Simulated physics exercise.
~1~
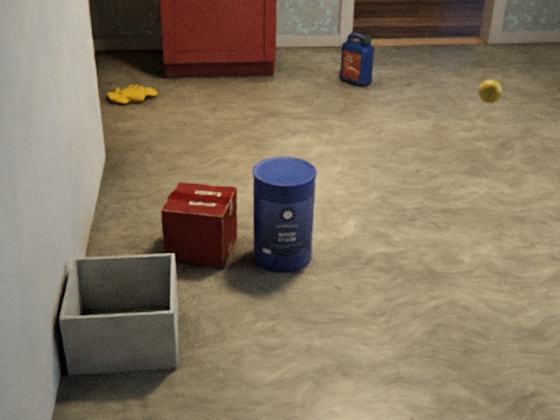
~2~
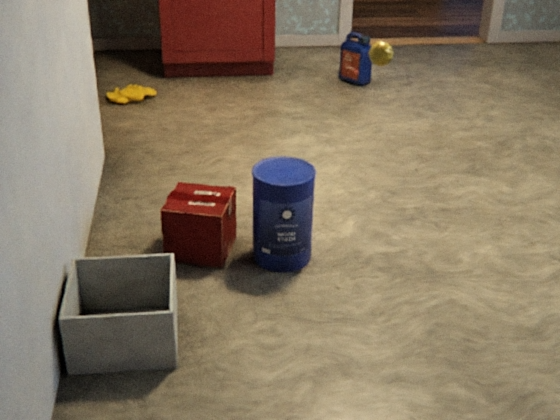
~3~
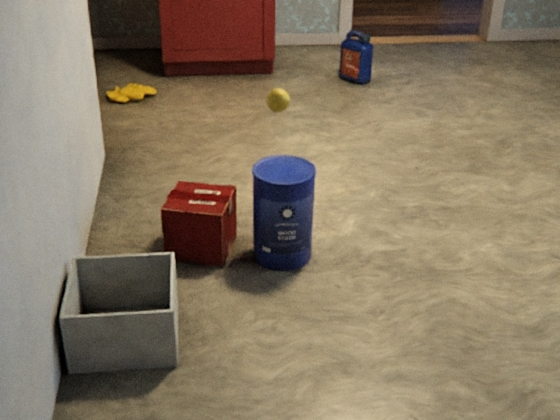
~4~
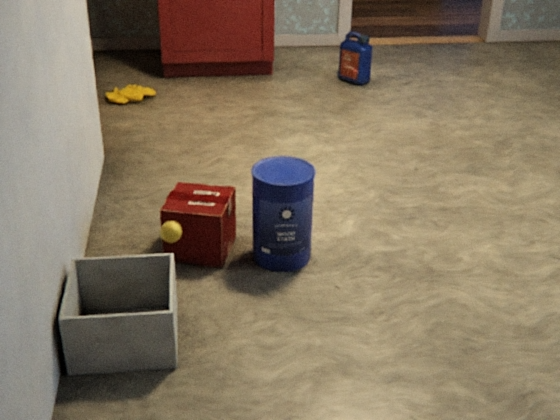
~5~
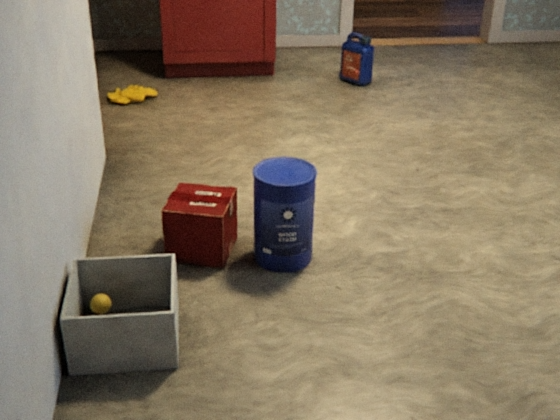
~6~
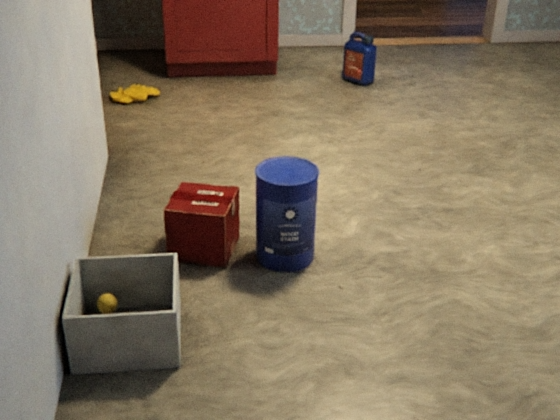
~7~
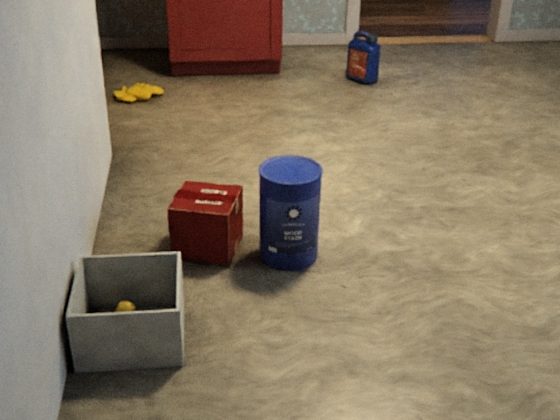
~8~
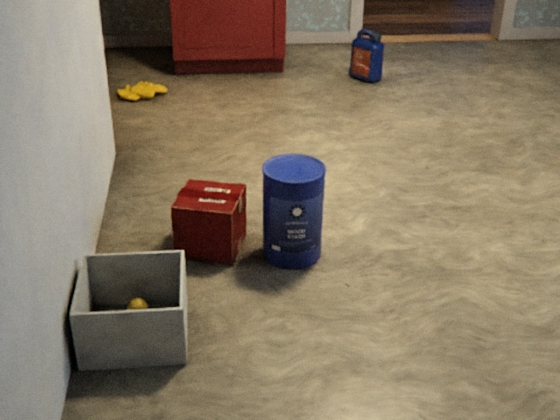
The video shows a yellow lemon flying leftward across a room, past a red parcel and a blue pail, and dropping into an open grey box beside the wall. It then shifts slightly right inside and settles there, while the parcel and pail stay in place.
